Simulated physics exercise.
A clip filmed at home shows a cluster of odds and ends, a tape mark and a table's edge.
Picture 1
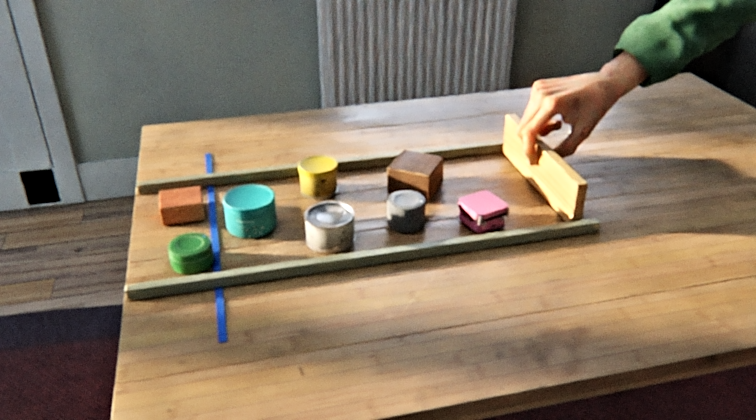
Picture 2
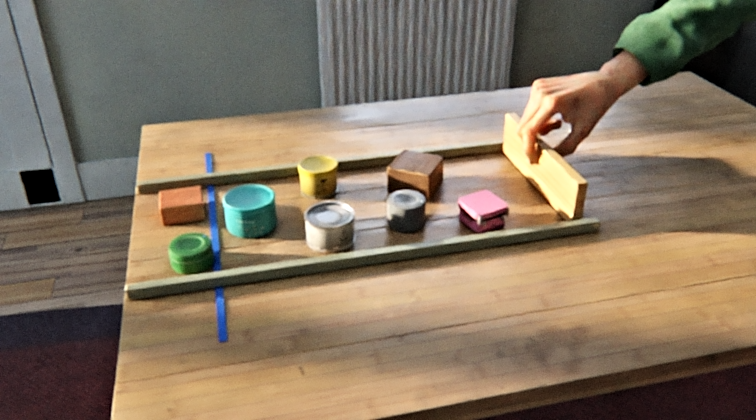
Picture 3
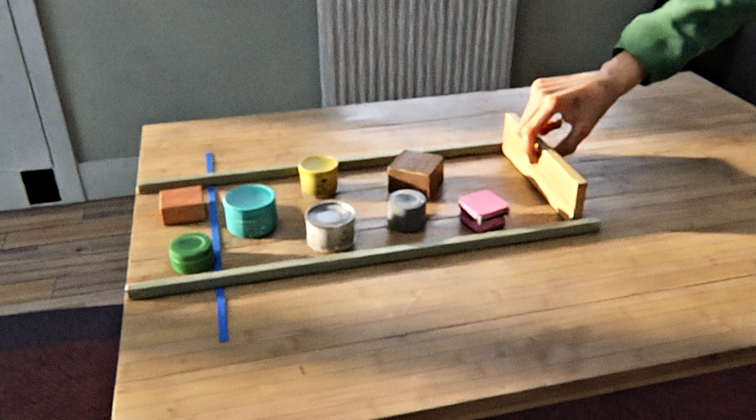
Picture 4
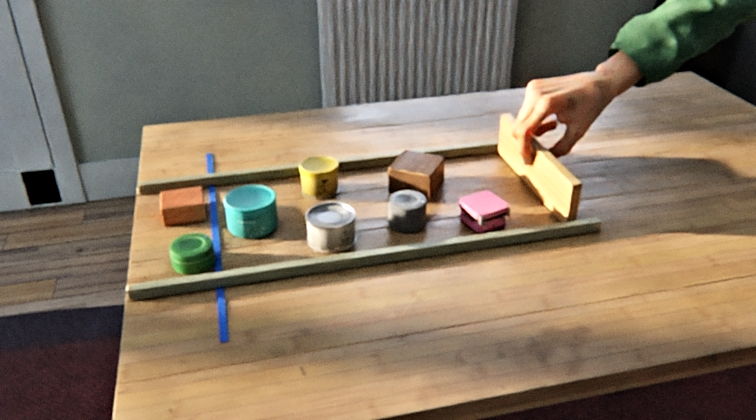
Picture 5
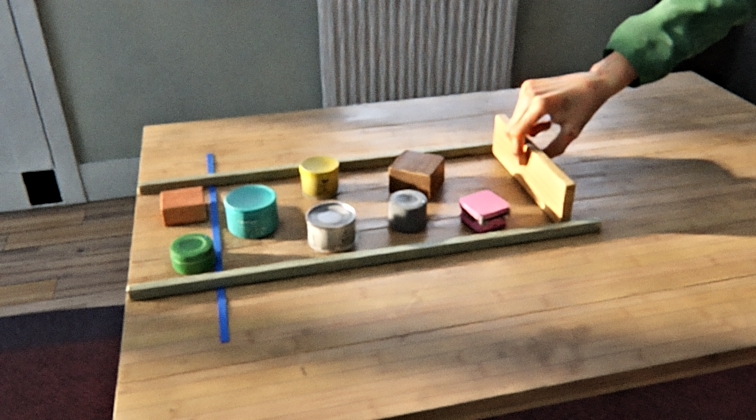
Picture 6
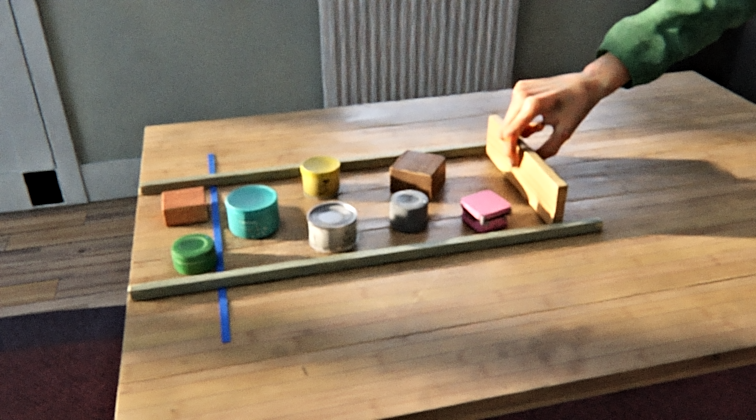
A hand in a green sleeve slid an upright wooden board slightly left between two rails on a table, while the blocks, tubs and tins between it and the blue tape stayed practically still.
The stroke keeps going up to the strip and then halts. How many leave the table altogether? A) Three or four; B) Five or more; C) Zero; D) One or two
The answer is D.
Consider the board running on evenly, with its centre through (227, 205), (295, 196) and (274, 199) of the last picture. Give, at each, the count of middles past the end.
1; 0; 0.
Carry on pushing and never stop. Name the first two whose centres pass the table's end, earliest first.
Going earliest first, it's the green lid and after it the turquoise tub.
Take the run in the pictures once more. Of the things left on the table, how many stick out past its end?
That comes to 3 of them.
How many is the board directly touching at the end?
3 touch it.
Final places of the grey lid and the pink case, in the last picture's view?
One is at about (160, 238), the other at about (199, 251).
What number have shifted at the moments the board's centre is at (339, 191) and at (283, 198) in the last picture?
First 5 and then 8.
Soon after, none off yet; orange block at rest near (185, 206); green lid at rest near (195, 254); turquoise tub at rest near (253, 212).
After that, none off yet; orange block displaced about its own width near (161, 202); green lid displaced about its own width near (130, 266); turquoise tub displaced about its own width near (188, 215).
In the end, the number that fall off is one or two; gone, green lid.
